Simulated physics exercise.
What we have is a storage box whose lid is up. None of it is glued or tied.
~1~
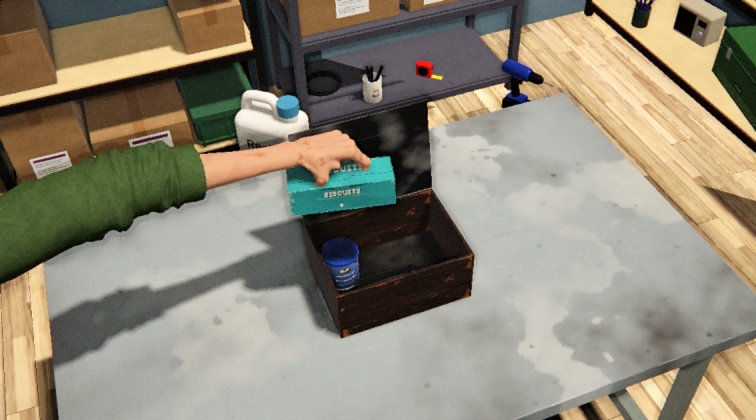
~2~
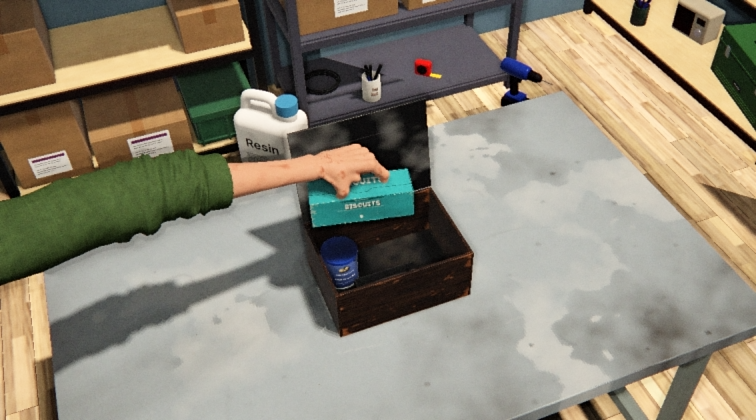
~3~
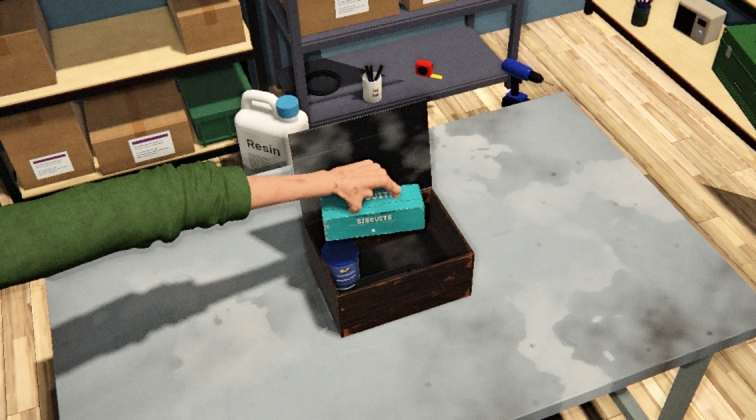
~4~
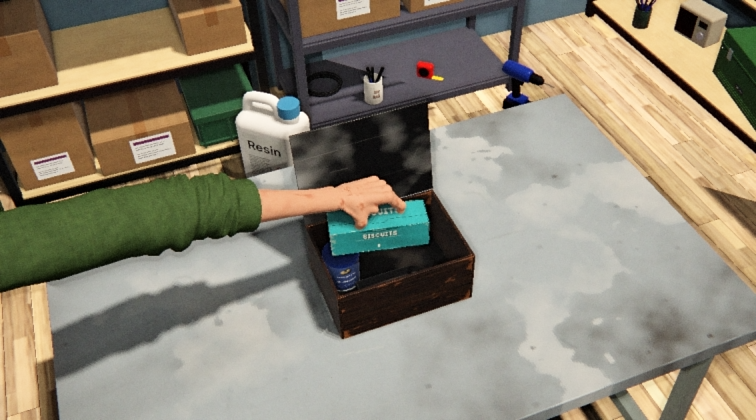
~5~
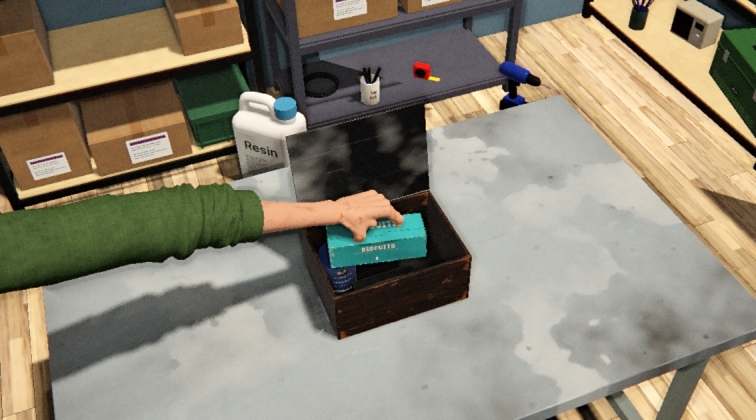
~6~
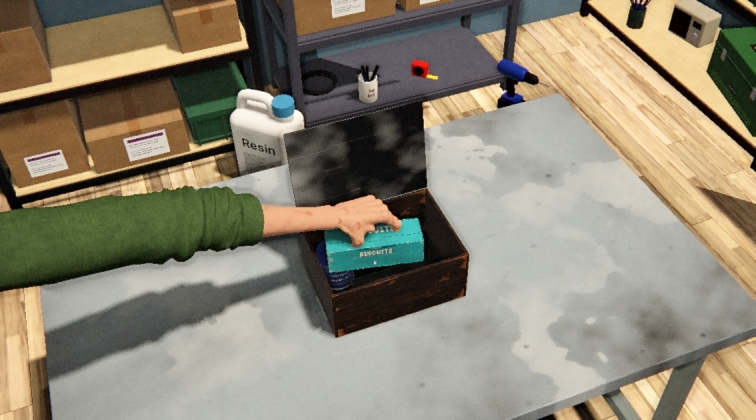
The video shows a hand in a green sleeve holding a turquoise carton above an open wooden box with a blue tin inside, moving it rightward and lowering it into the box, partly hiding the tin.
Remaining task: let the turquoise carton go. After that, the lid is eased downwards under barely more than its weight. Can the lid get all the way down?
Yes, it goes all the way down.
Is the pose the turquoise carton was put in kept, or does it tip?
Well, the turquoise carton ends up skewed.
Then, 0.90 s after the last picture, lid starting down; turquoise carton tipped 25° from how it was near (381, 276).
Then, 1.60 s after the last picture, lid 58° above the rim; turquoise carton tipped 25° from how it was near (381, 276).
Then, 2.10 s after the last picture, lid 14° above the rim; turquoise carton tipped 24° from how it was near (381, 276).
At rest, lid shut; moved from the start, turquoise carton; the other 2 in place. Seen from the same camera at the end, turquoise carton near (381, 276).
